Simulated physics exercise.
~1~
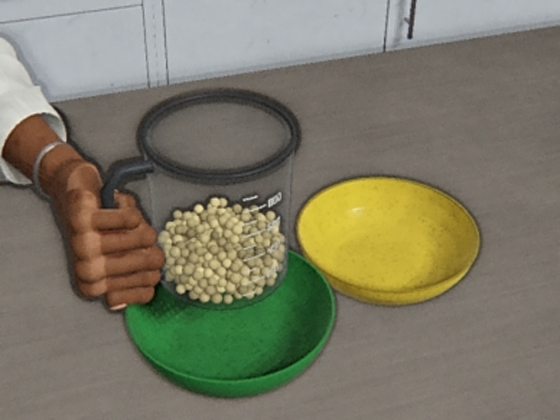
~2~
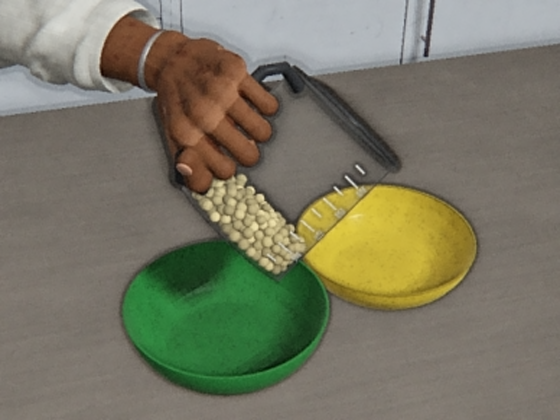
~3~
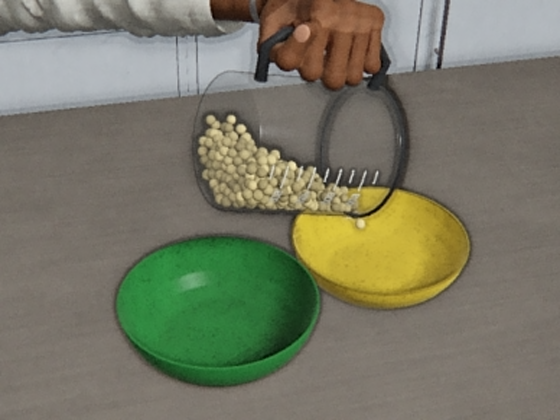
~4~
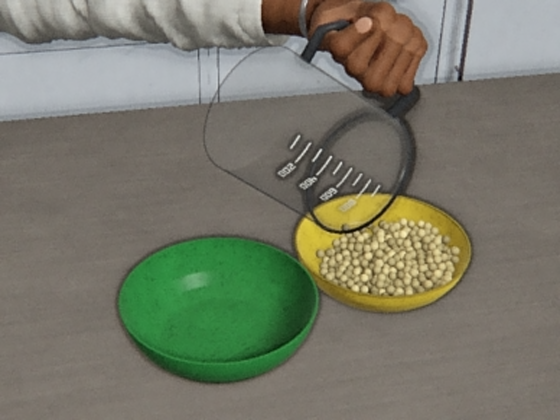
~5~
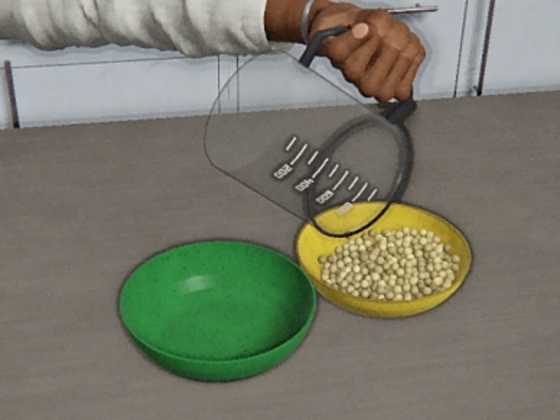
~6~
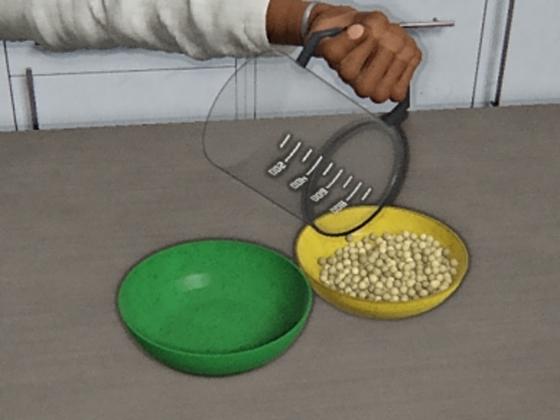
A hand grips a clear jug partly filled with pale, round soya beans, holding it upright beside a green bowl and a yellow bowl on a grey-brown table. The hand lifts the jug and tips it to the right, and the beans slide along its side. Raised higher and turned onto its side, the jug brings its rim over the yellow bowl, and beans begin to spill out. It tilts further until its mouth points down and it is empty. At the end the beans lie heaped in the yellow bowl, the green bowl stays empty, and the hand still holds the tipped jug above.
